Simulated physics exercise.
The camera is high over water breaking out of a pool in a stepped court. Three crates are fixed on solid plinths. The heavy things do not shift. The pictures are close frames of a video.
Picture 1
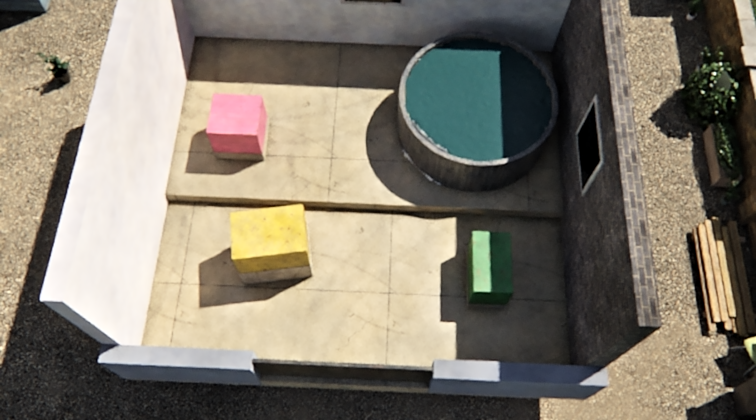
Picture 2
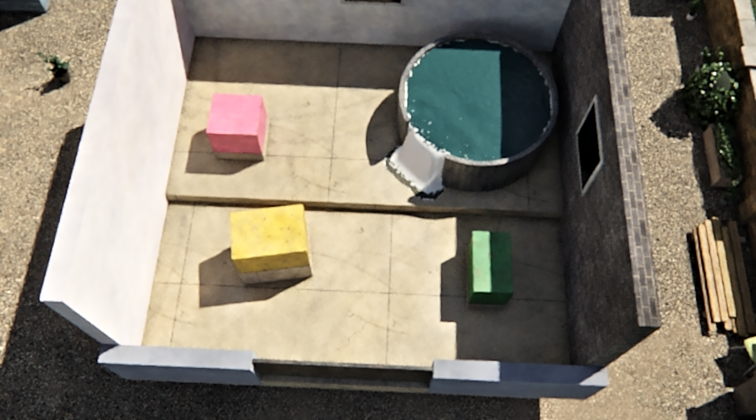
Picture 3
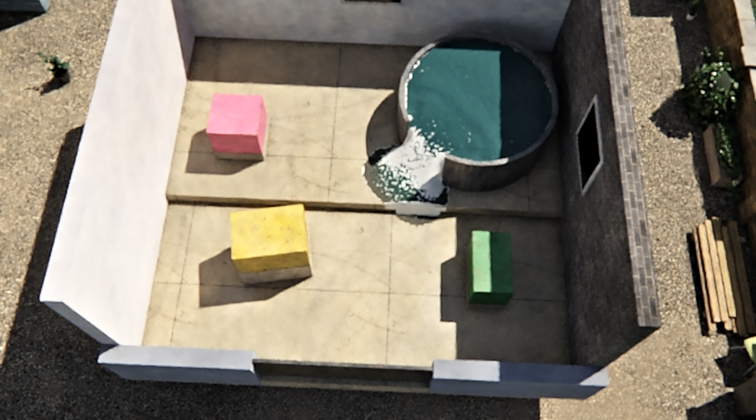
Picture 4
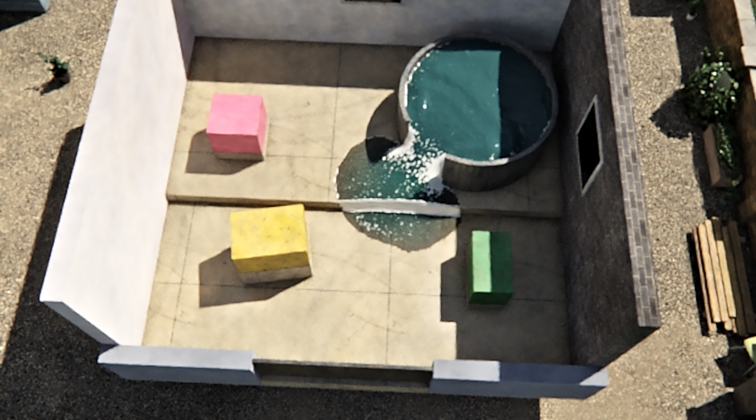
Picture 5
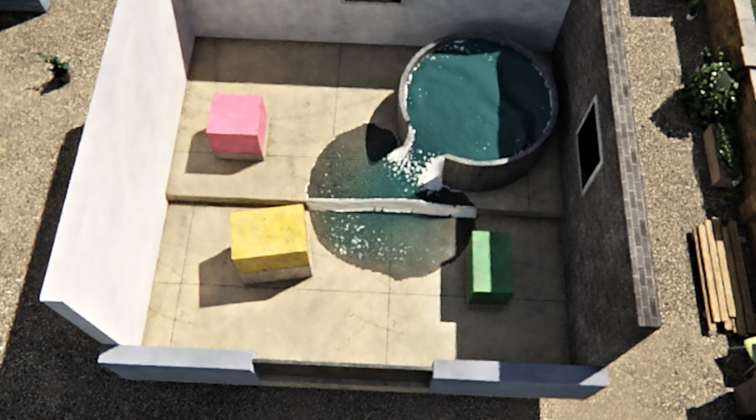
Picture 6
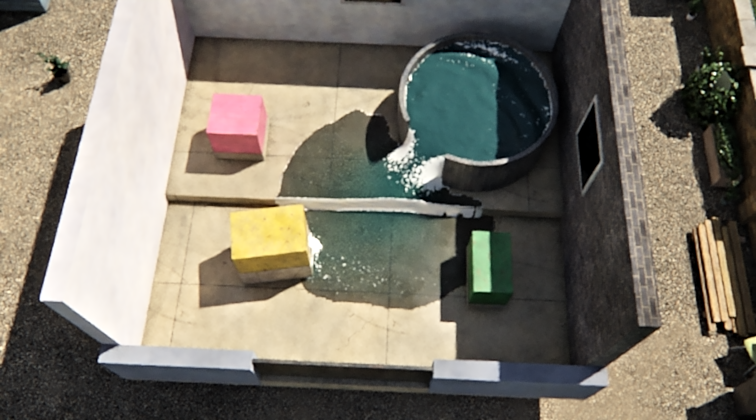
Water bursting from a round pool in a walled court, pouring over a low step and spreading around a yellow block.
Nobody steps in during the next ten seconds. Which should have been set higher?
In the end: The green crate is soaked; the yellow crate keeps dry; the pink crate keeps dry.
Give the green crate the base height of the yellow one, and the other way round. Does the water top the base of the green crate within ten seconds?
One by one: The green one escapes it.
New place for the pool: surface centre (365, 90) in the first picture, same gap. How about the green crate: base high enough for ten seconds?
Then: The green crate ends up wet.
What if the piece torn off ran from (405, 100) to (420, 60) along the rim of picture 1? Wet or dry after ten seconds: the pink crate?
Then: The pink crate ends up wet.
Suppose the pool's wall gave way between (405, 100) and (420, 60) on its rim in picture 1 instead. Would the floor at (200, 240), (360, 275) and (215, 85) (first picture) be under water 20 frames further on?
As listed: Awash, no water, flooded.
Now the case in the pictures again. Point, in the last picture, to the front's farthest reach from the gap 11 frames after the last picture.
Near (140, 357).
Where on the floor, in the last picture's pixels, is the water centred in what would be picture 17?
Roughly at (410, 179).
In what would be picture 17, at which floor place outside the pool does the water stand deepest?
I would point to (310, 365).
A moment on, water covers 45 % of the floor; the green crate water round its plinth, the yellow crate water round its plinth, the pink crate water round its plinth.
Next, water covers 55 % of the floor; the green crate water round its plinth, the yellow crate water round its plinth, the pink crate water round its plinth.
Then, water covers 70 % of the floor; the green crate water round its plinth, the yellow crate water round its plinth, the pink crate water round its plinth.
Later, water covers 80 % of the floor; the green crate water round its plinth, the yellow crate water round its plinth, the pink crate water round its plinth.
In the end, water covers 90 % of the floor; the green crate was topped, the yellow crate stayed above the water, the pink crate stayed above the water.
